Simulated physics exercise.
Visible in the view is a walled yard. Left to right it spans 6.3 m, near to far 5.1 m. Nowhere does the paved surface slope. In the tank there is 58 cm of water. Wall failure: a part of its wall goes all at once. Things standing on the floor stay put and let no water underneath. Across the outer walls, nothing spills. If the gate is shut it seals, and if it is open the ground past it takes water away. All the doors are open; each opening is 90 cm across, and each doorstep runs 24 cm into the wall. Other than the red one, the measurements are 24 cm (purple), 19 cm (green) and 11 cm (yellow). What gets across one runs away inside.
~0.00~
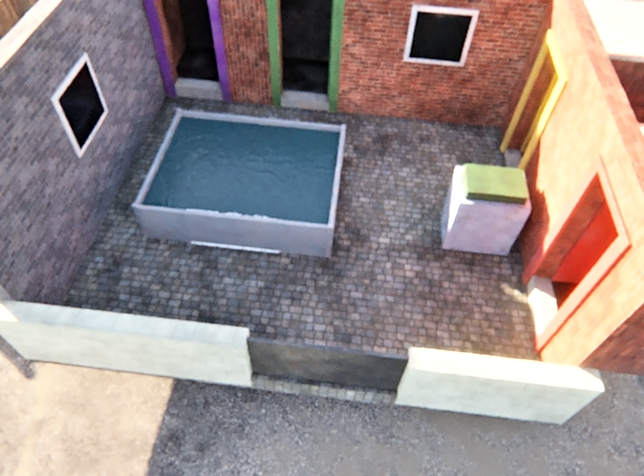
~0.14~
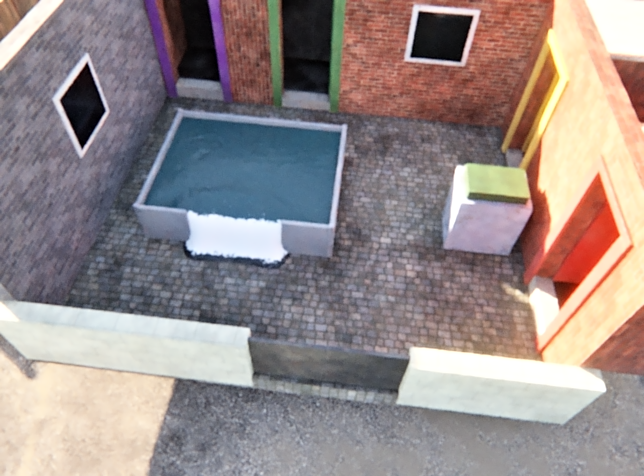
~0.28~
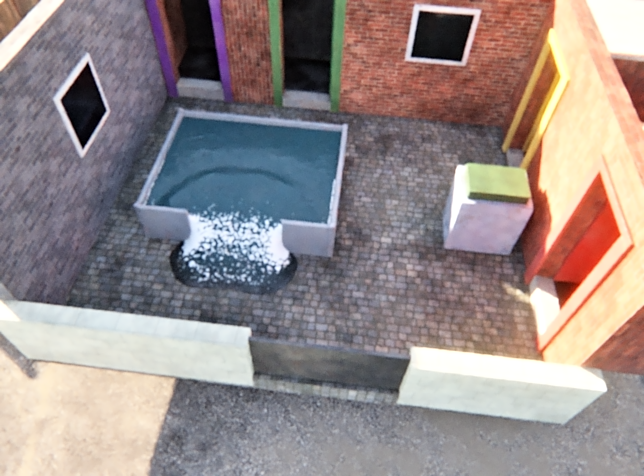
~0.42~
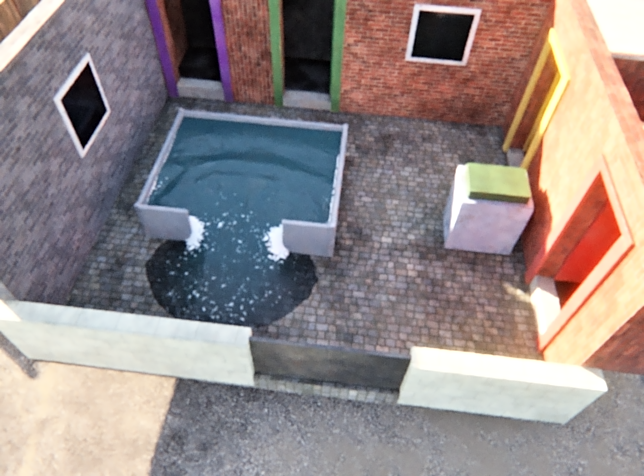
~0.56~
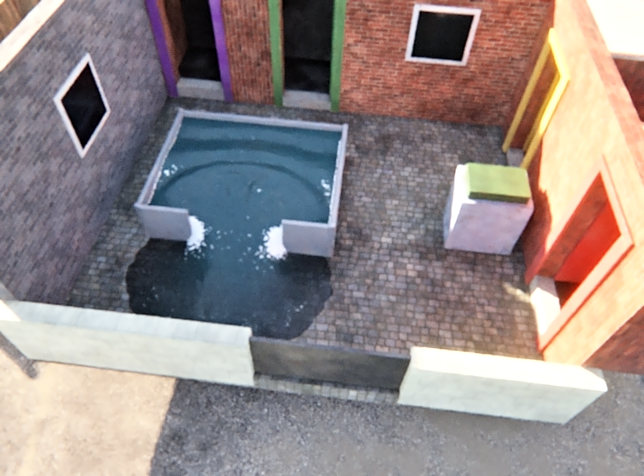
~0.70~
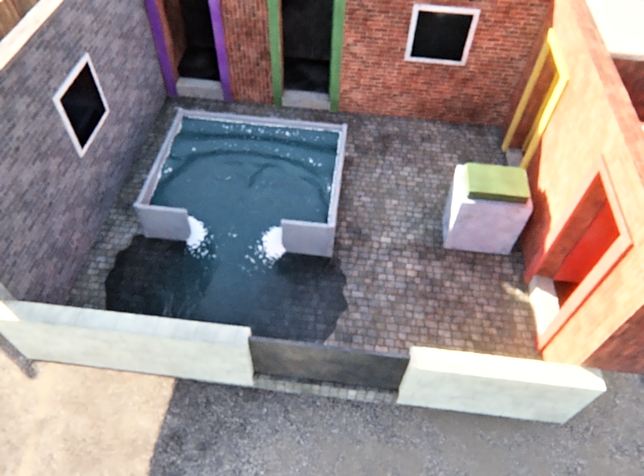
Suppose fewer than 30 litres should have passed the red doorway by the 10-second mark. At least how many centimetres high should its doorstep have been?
I would say at least 15 cm.
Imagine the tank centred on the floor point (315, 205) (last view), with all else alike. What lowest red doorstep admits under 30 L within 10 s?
I'd put it at close to 17 cm.
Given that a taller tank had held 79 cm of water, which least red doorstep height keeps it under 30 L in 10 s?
22 cm.
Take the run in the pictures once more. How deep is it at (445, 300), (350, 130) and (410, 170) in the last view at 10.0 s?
That's 12, 12 and 6 cm, in the order given.
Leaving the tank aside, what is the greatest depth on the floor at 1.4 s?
I'd put it near 42 cm.
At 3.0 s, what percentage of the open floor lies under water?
50 %.
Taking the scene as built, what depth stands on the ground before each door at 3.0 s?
Centimetres: Purple = 0, green = 0, yellow = 0, red = 20.
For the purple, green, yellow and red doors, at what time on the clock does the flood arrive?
So purple sees it at 3.2 s, green at 4.5 s, yellow at 3.6 s and red at 2.4 s.
After 1.4 s water covers 20 % of the floor, deepest (42 cm) near (204, 340); it has not reached the red door.
After 3.0 s water covers 50 % of the floor, deepest (35 cm) near (62, 336); 20 cm at the red door, 0 litres in over its 24 cm doorstep.
After 10.0 s water covers 95 % of the floor, deepest (20 cm) near (508, 224); 13 cm at the red door, 0 litres in over its 24 cm doorstep.
At the red door as built, the water arrived by 2.4 s and peaked near 20 cm at 3.4 s.
With a doorstep of 12.5 cm, 75 litres would have come in within the 10 s; with 16.5 cm, 15 litres. So under 30 litres takes about 15 cm.
